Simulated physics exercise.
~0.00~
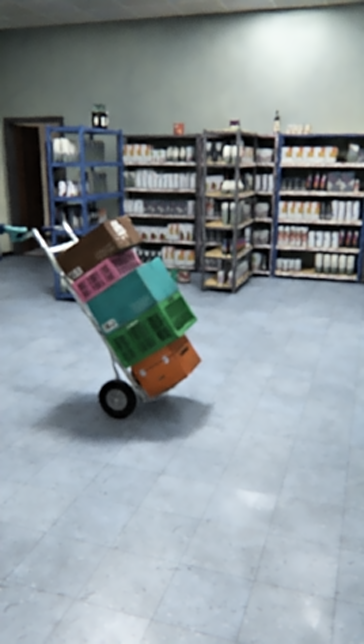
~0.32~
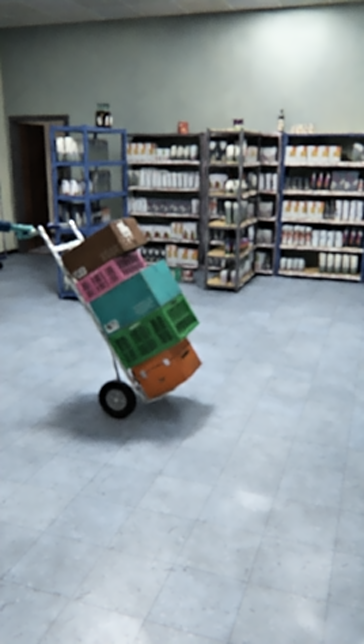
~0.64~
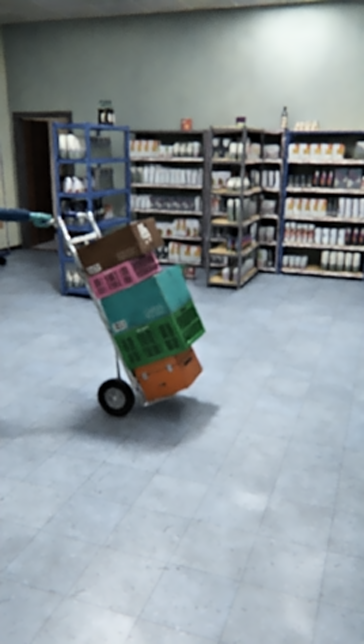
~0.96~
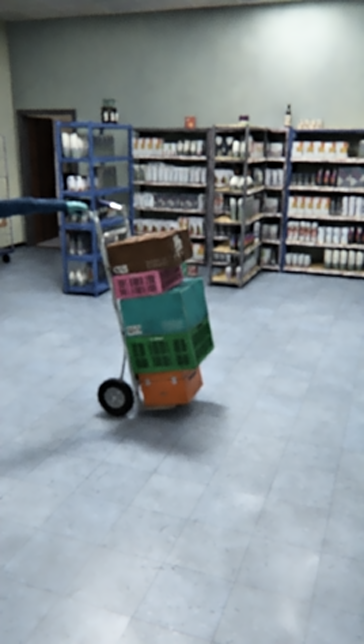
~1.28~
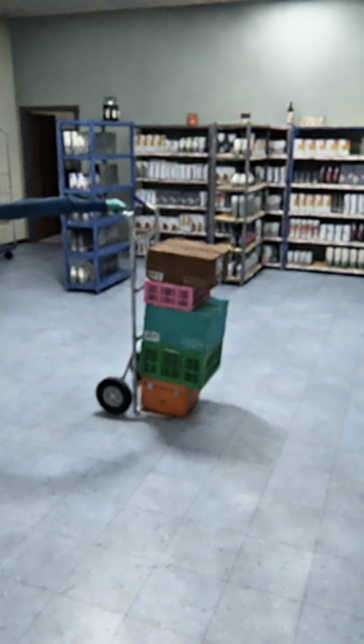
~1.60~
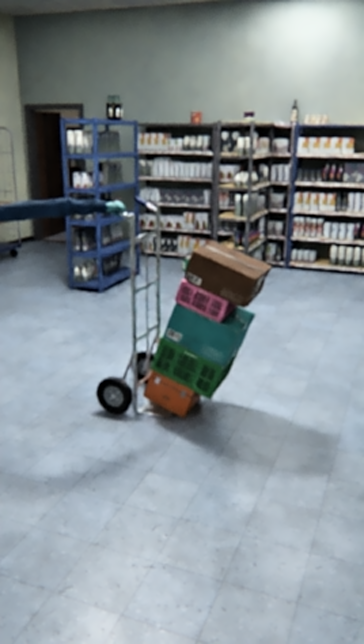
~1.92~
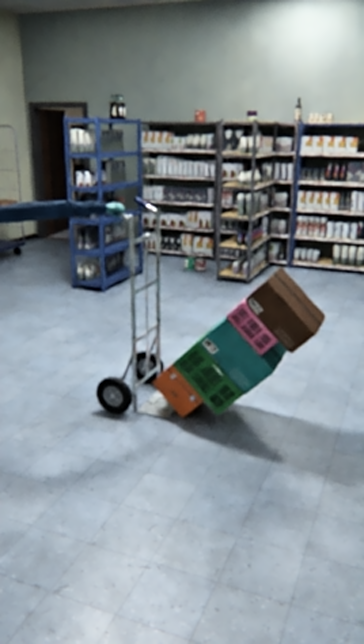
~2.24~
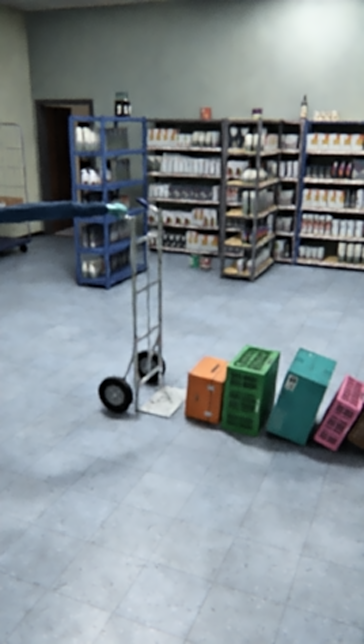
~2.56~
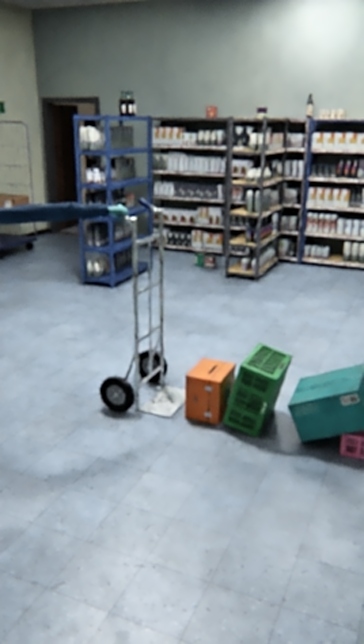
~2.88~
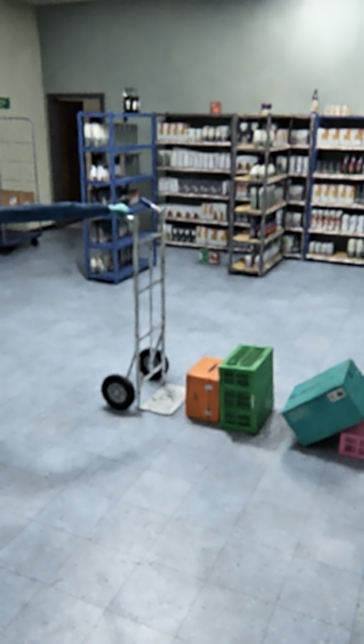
A blue-sleeved arm swinging a loaded hand truck upright, its stacked boxes and crates toppling forward and spilling rightward across the floor.
